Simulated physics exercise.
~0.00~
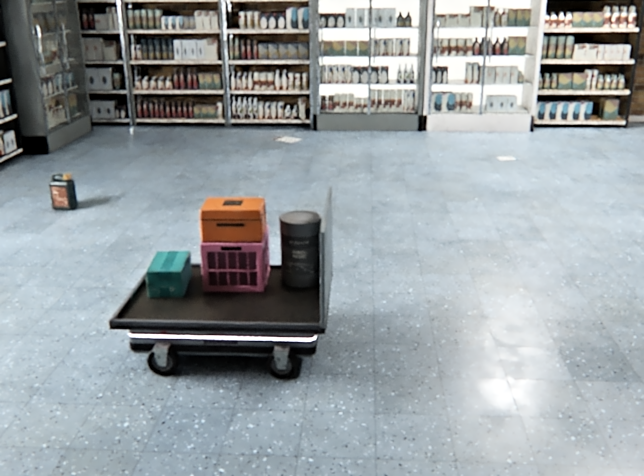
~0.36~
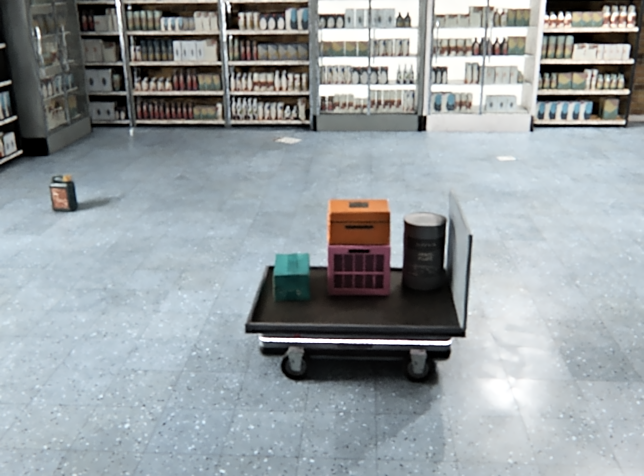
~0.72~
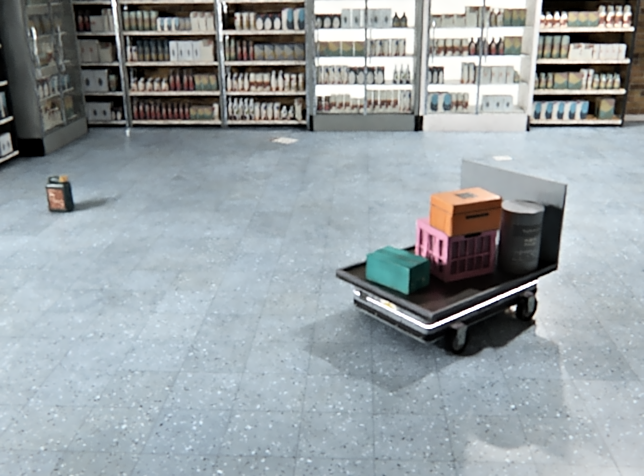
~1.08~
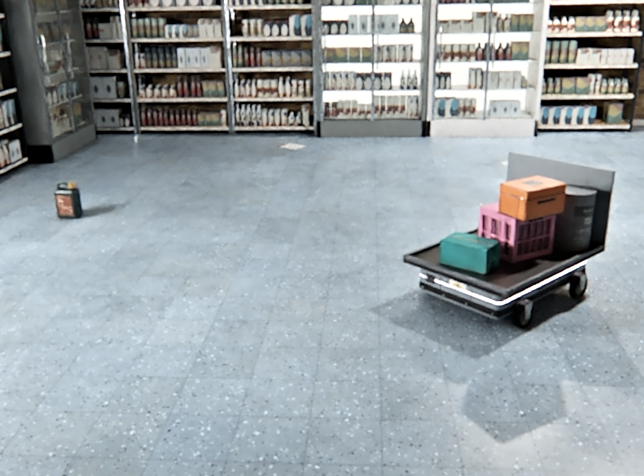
A flat cart carrying a teal box, pink crate, orange toolbox and grey pail rolls right across a shop floor, then curves away.
